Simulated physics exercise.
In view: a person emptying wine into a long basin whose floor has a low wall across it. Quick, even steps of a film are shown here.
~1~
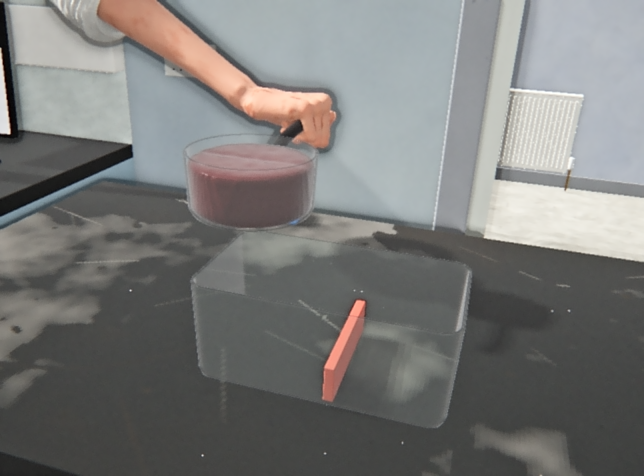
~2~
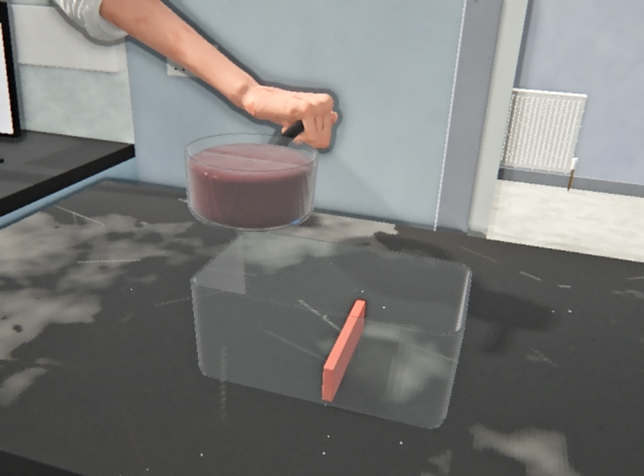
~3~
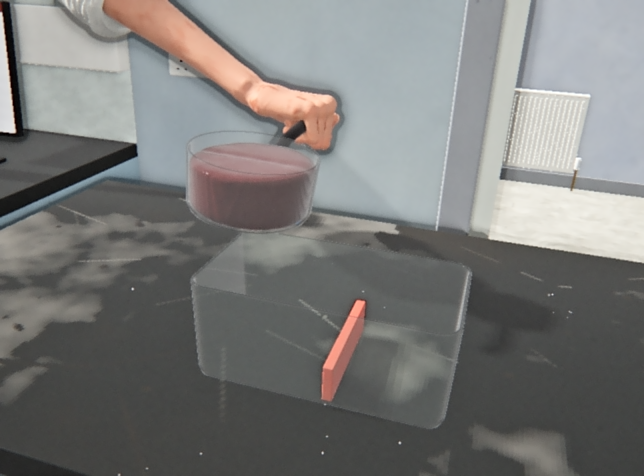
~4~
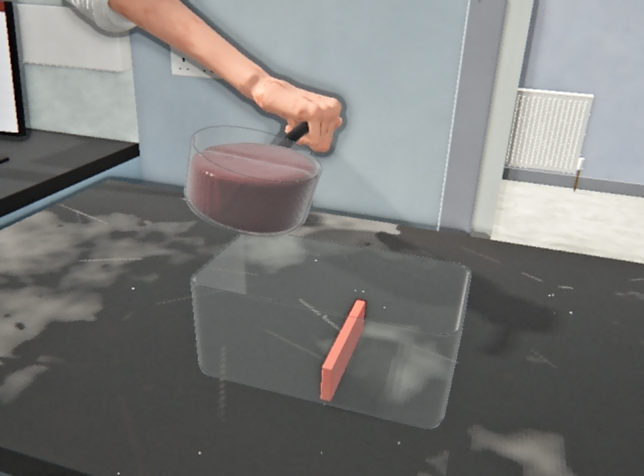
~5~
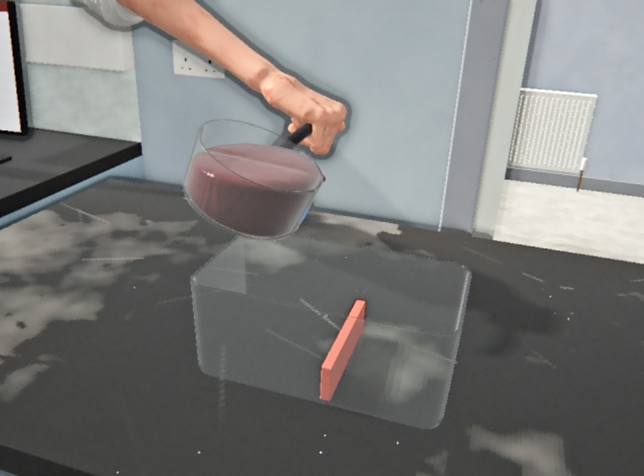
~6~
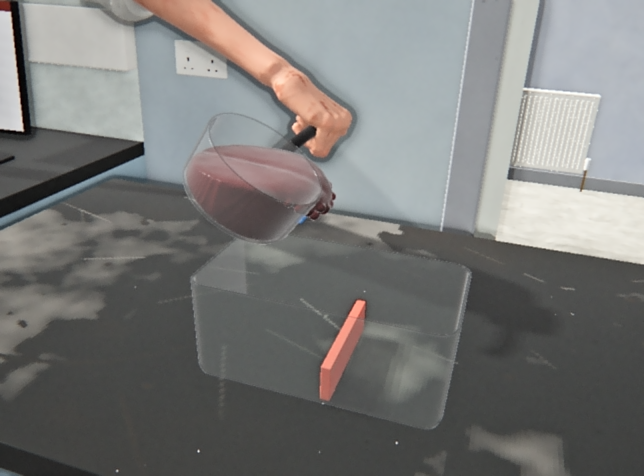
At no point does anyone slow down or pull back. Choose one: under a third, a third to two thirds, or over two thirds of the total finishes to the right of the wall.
A third to two thirds finishes to the right of the wall.
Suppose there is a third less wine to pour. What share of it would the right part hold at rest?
I'd put it at around 25 %.
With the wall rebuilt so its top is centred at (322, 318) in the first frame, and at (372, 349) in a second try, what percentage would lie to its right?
First try around 70 percent; second try around 25 percent.
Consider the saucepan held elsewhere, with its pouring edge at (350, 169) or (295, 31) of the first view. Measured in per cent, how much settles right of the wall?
Close to 70 in a hundred, and close to 50 in a hundred.
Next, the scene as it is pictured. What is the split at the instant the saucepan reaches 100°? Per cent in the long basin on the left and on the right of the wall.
The left part holds close to 25 per cent, the right part close to 40.
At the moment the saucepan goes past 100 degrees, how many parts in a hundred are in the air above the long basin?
It's close to 20 %.
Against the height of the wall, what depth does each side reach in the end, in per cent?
Once it is still, the left part shows 40 per cent and the right part 40.
A moment on, the saucepan is tipped right over and 16 per cent is still to pour, 23 is left of the wall and 38 right of it.
Next, the saucepan is tipped right over and 2 per cent is still to pour, 51 is left of the wall and 44 right of it.
Then the saucepan is tipped right over and 0 per cent is still to pour, 55 is left of the wall and 44 right of it.
Later the saucepan is tipped right over and 0 per cent is still to pour, 55 is left of the wall and 44 right of it.
Finally, 55 per cent lies left of the wall, 44 right of it and 1 outside.
